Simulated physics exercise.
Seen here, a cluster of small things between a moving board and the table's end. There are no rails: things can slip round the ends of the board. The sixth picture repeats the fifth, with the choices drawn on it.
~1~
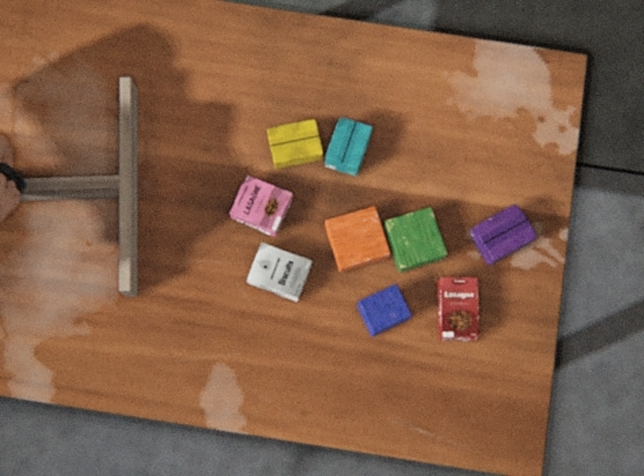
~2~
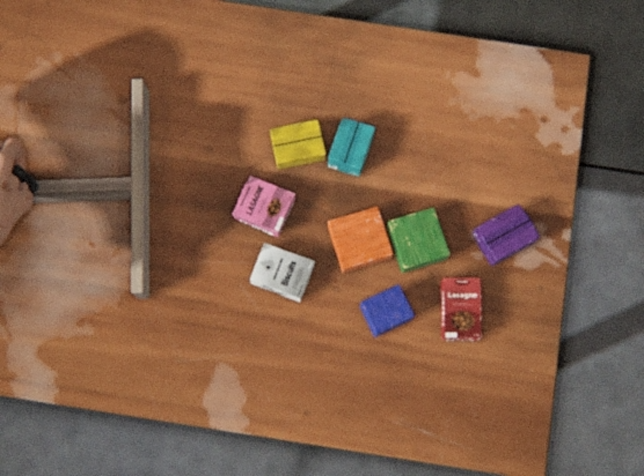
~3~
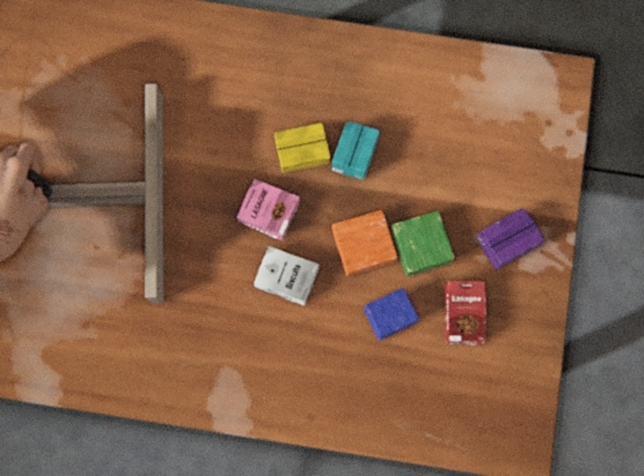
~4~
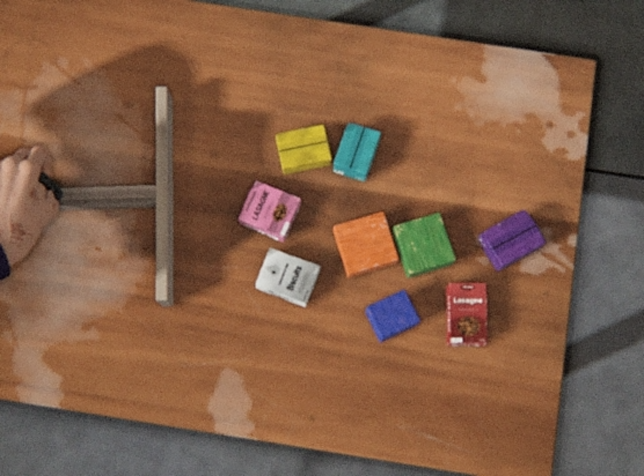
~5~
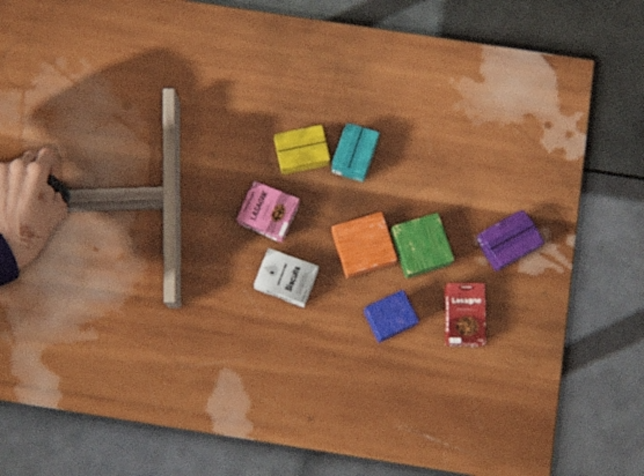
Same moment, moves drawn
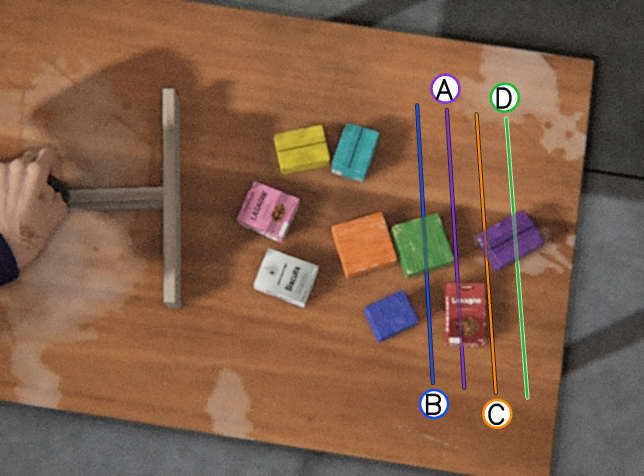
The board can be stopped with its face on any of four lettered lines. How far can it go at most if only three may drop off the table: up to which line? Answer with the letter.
Stop at C.
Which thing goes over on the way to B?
The purple box goes over.
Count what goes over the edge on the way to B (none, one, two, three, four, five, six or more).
In all, one.
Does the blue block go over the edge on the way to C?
By then, no.
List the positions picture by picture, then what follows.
The first frame shows red packet (458, 309); purple box (502, 235); yellow box (295, 145).
The second frame shows board (137, 183); pink packet (265, 207).
The third frame shows board (151, 188); green block (422, 244).
The fourth frame shows board (162, 191); white packet (288, 278).
The fifth frame shows board (169, 193); red packet (465, 314); purple box (509, 241); yellow box (302, 150).
On the marked copy, A at (455, 245); B at (425, 240); C at (486, 250); D at (517, 254).
With C. Early on, board (282, 210); yellow box (311, 153); white packet (318, 272).
Further on, board (396, 227); purple box (577, 221); green block (525, 235).
At the end, board (487, 241); purple box over the edge; green block over the edge; two fallen.
As for the rest, A is within the limit but short; B is within the limit but short; D drops four.
